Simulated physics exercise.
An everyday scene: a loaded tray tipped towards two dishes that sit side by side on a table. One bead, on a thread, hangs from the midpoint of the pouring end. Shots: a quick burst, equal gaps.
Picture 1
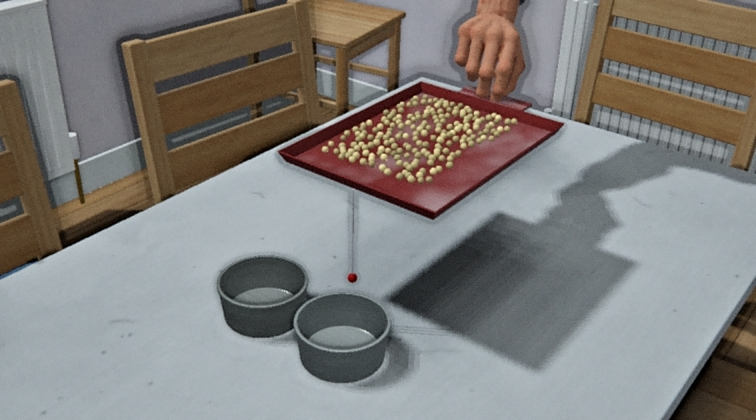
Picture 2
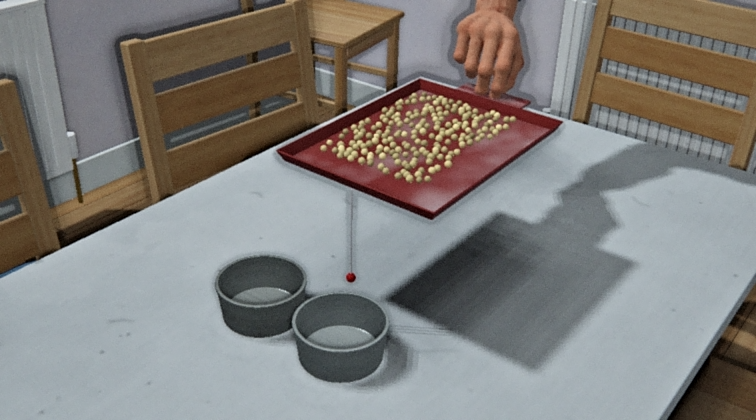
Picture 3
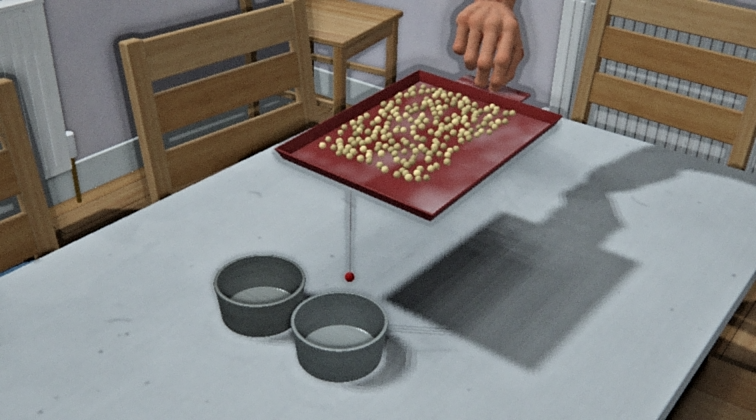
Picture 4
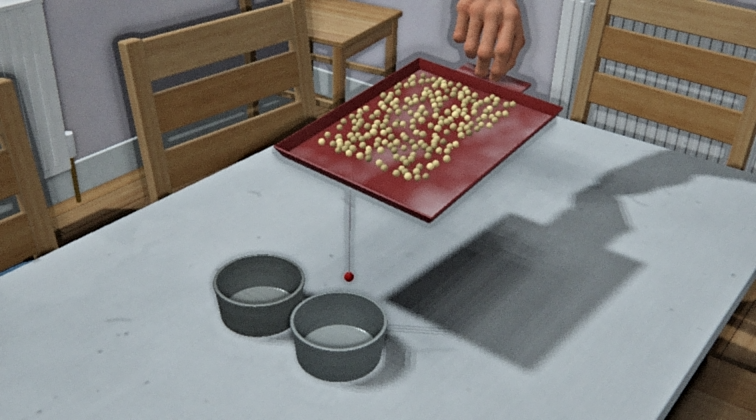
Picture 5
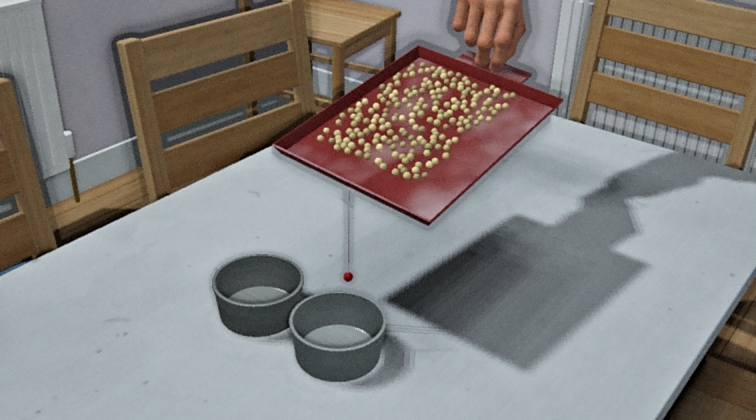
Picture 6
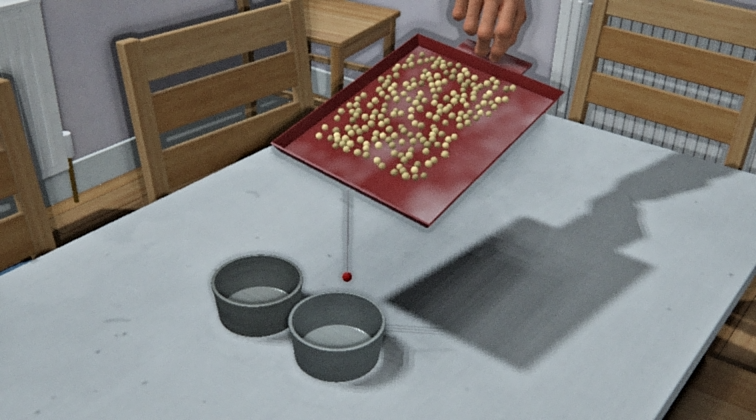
At the start, a hand holds a red tray of pale soya beans level above a table, near two grey dishes, with a red bead hanging from its edge. The hand then raises the far end slightly, and the pouring end dips a little at its right corner.
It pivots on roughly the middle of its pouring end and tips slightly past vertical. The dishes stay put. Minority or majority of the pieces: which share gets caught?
Minority.
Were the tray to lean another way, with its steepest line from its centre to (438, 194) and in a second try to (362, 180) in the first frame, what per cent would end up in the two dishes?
The first try gives close to 0 per cent, the second close to 80 per cent.
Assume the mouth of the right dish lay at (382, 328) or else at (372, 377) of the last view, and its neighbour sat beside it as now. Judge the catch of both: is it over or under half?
First shift, a majority share; second shift, a minority share.
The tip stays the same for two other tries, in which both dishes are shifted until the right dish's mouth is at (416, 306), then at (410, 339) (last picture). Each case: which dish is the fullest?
In the first position the right of the two, in the second the right of the two.
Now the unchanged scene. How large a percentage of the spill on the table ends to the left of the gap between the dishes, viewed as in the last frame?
My estimate is some 0 per cent.
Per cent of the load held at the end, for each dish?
Estimate - left dish 0 percent, right dish 10 percent.
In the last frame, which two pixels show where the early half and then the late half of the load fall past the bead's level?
Points: About (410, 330), then about (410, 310).
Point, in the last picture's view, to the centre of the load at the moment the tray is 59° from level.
In the last view the centre sits at roughly (411, 248).
Just after the last frame, tray tipped steeply; roughly half on the tray; just a few in the right dish; roughly a third outside both; about a tenth in the air.
A moment on, tray tipped right over; about a tenth in the right dish; the larger part outside both.
Further on, tray tipped past a quarter turn; about a tenth in the right dish; the larger part outside both.
When it is over, tray tipped past a quarter turn; about a tenth in the right dish; not one in the left dish; the larger part outside both.
